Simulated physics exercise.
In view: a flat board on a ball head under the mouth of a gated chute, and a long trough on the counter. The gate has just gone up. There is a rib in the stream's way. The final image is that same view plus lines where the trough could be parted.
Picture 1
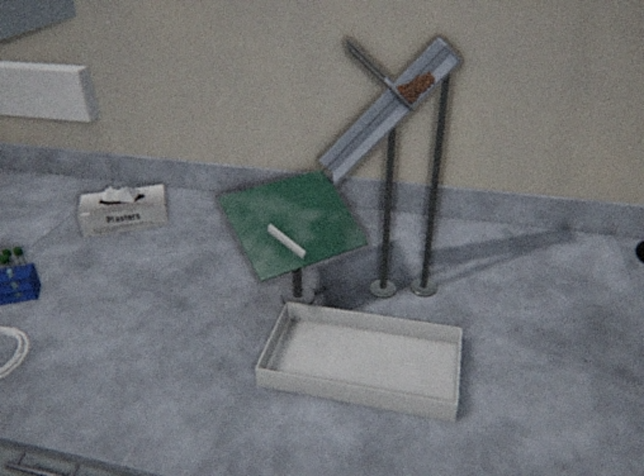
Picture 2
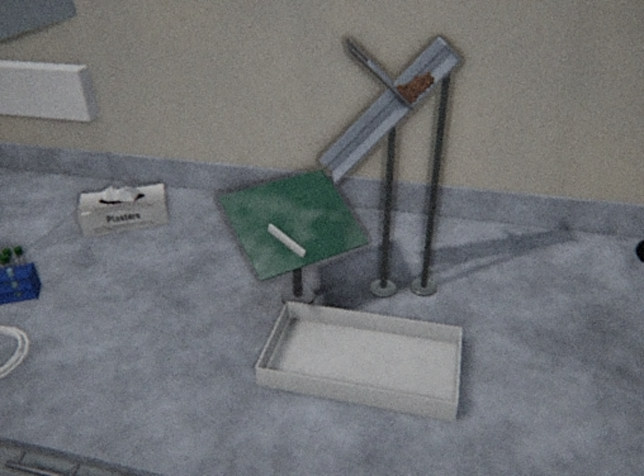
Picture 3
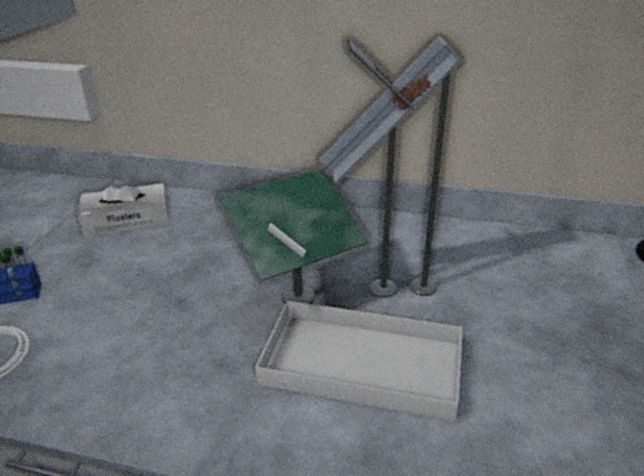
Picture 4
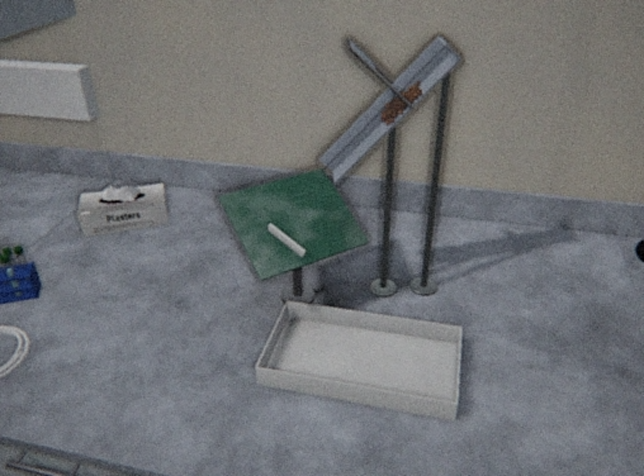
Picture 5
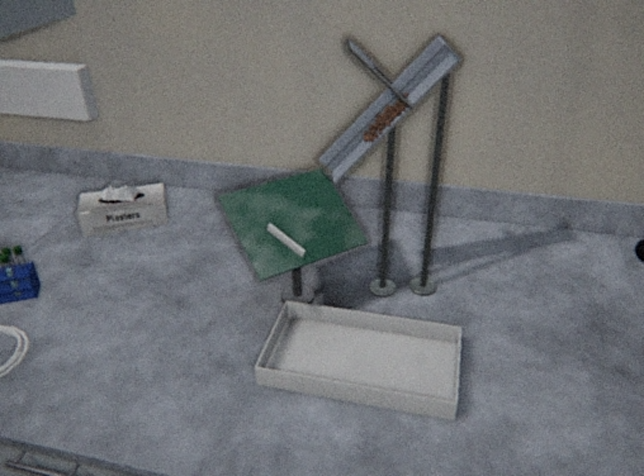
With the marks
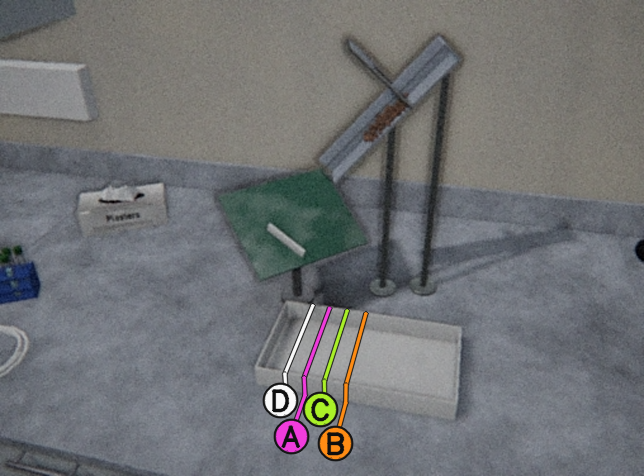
The footage shows a sloping metal chute on two thin stands above a tilted green board with a pale rib and an empty white tray, as a small clump of reddish-brown pieces slides partway down the chute, stretching out slightly.
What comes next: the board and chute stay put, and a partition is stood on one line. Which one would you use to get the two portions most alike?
C beats the others.
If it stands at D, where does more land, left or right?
The right side.
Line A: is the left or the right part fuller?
More lands on the right.
On the marked copy, line A crosses the front rim at (304, 376); line B crosses the front rim at (346, 384); line C crosses the front rim at (324, 380); line D crosses the front rim at (285, 373).
With A, of what is caught, a small share on the left of the divider, all but a few on the right.
With B, of what is caught, all but a few on the left of the divider, a small share on the right.
With C, of what is caught, close to half on the left of the divider, close to half on the right.
With D, of what is caught, a small share on the left of the divider, all but a few on the right.
